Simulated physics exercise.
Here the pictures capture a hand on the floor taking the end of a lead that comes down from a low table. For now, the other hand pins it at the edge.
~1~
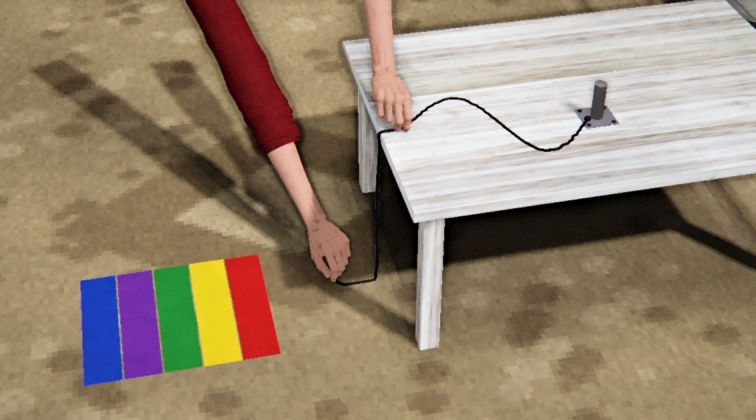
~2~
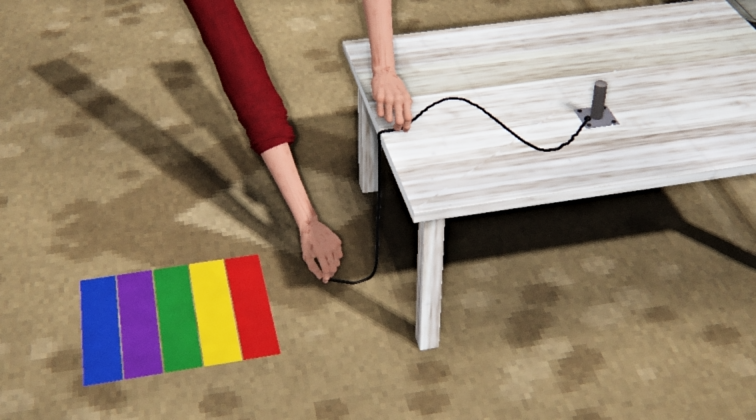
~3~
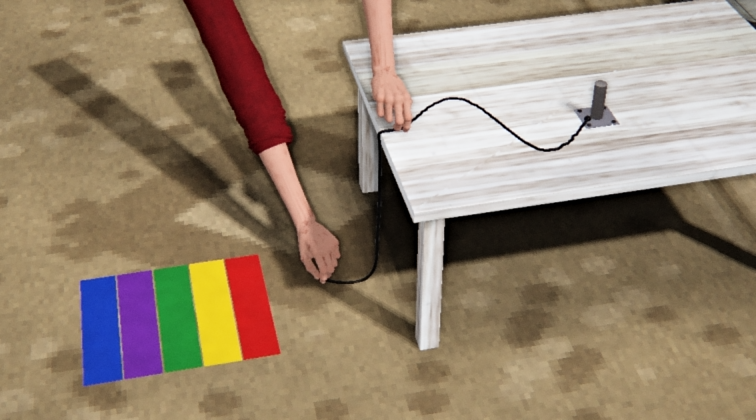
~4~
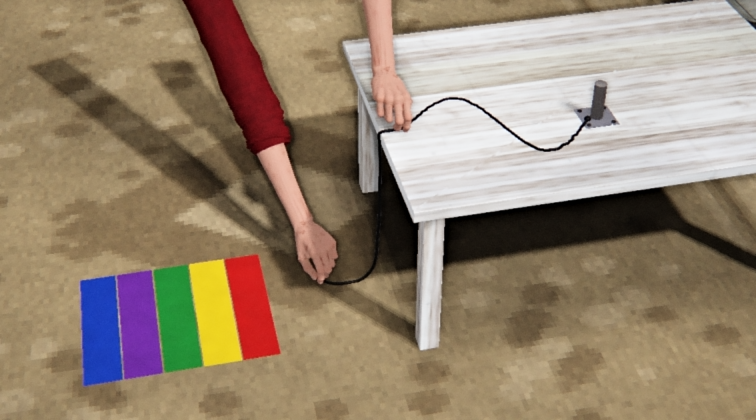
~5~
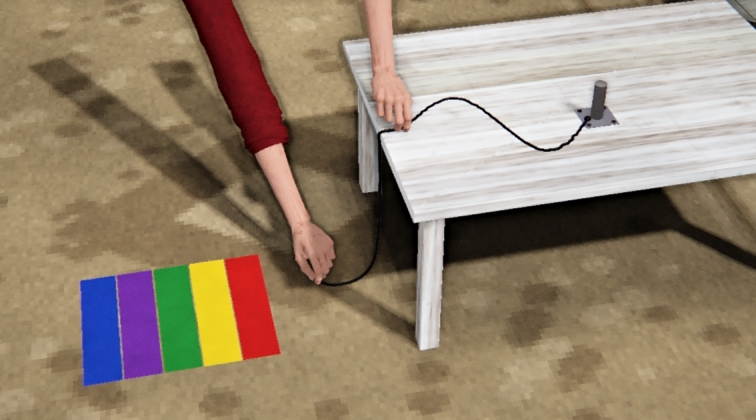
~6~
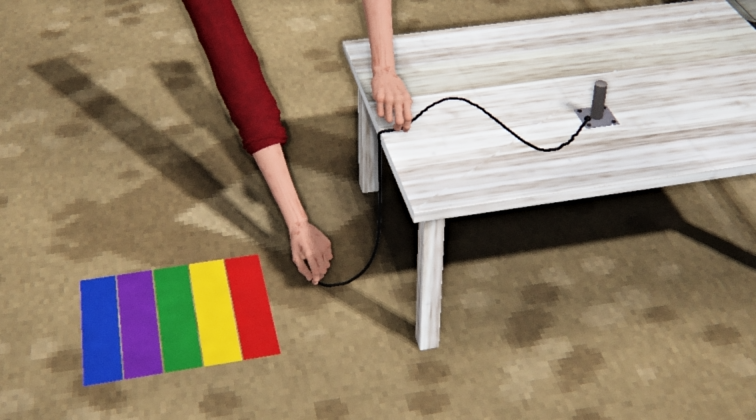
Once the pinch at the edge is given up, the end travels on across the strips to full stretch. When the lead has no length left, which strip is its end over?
The blue strip.
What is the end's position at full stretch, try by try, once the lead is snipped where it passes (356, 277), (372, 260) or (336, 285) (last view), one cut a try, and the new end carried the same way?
One spot per try: (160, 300), (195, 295), and (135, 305).
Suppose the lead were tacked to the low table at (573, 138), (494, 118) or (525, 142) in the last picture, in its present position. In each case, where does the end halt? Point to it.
Going through the three tries, you get (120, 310), (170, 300) and (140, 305).
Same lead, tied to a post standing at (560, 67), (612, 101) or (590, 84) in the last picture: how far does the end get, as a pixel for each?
(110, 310), (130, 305) and (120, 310), in that order.
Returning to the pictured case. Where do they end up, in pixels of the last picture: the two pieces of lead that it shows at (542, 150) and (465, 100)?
First near (507, 125), second near (393, 135).
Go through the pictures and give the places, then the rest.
End (331, 276); red (258, 338); yellow (220, 344); green (181, 350); purple (142, 356); blue (102, 363), in the first frame.
End (323, 278); lead through (573, 139) (509, 131) (451, 99) (391, 131) (379, 195) (376, 261), in the second frame.
End (320, 278), in the third frame.
End (318, 278); lead through (573, 139) (509, 131) (451, 99) (391, 131) (380, 195) (375, 261), in the fourth frame.
End (315, 279), in the fifth frame.
End (313, 279); lead through (573, 139) (509, 131) (451, 99) (391, 131) (380, 195) (371, 262), in the sixth frame.
Soon after, end near (174, 300); over green.
After that, end near (126, 308); over purple.
At the stop, end near (97, 312); over blue. It gets as far as the blue strip.
